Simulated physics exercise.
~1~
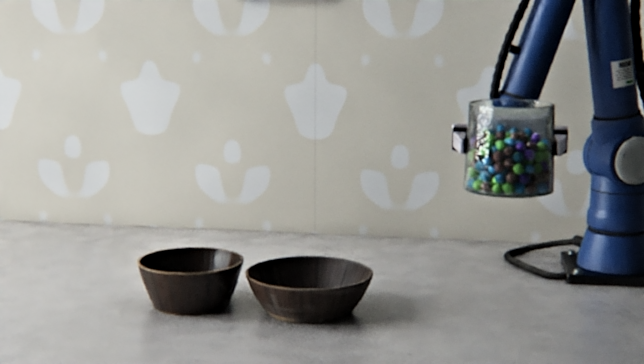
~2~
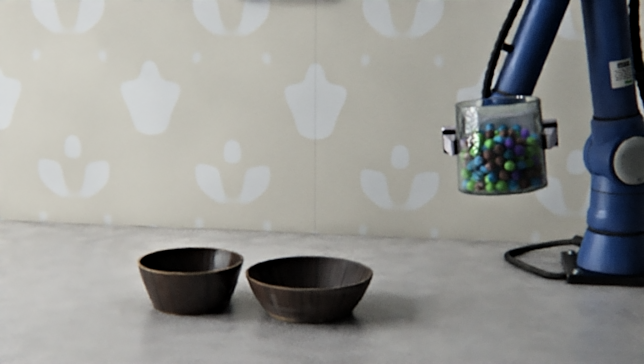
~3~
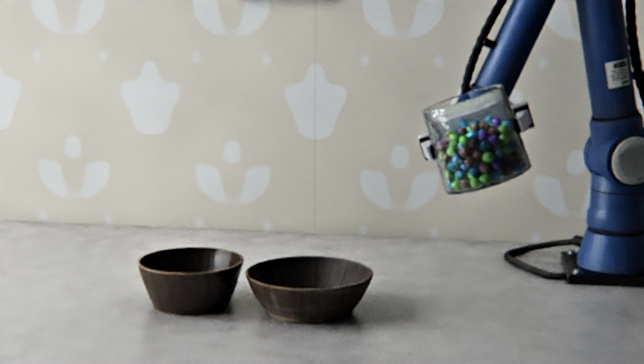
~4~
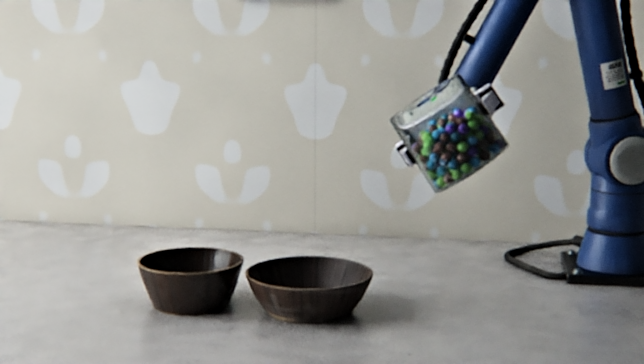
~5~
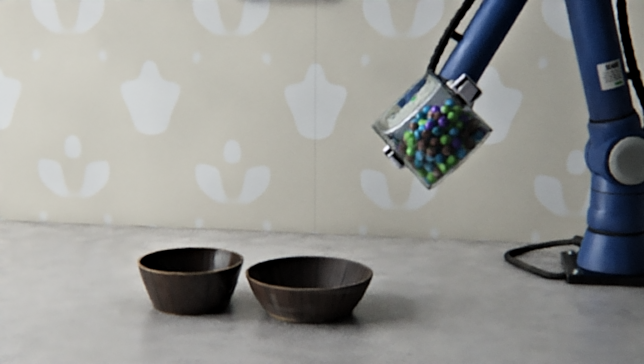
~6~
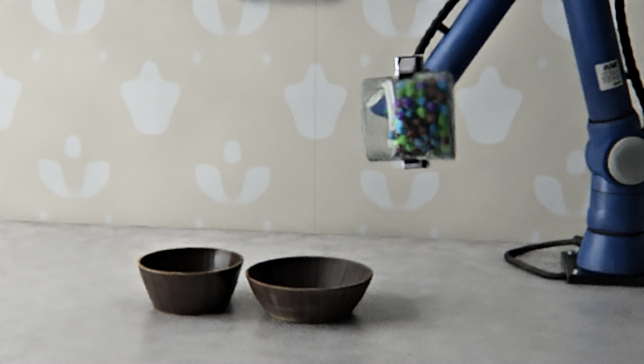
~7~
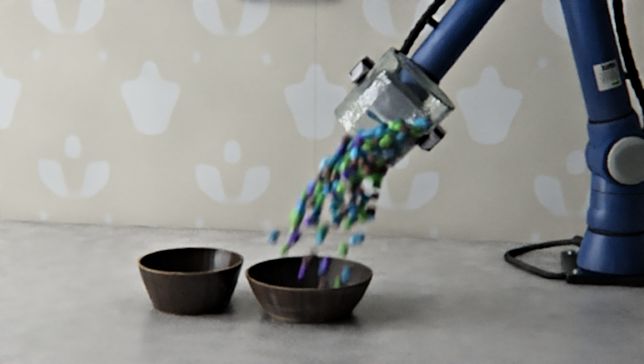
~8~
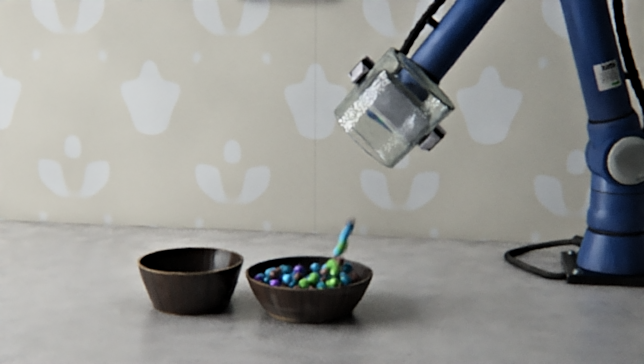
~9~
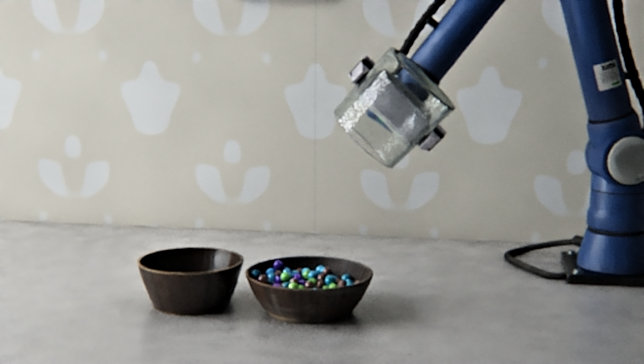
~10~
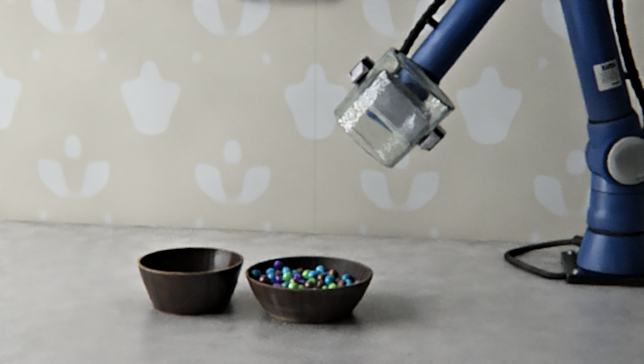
Blue robot arm moving left and tipping a clear cup, pouring colourful beads into the right of two dark bowls.
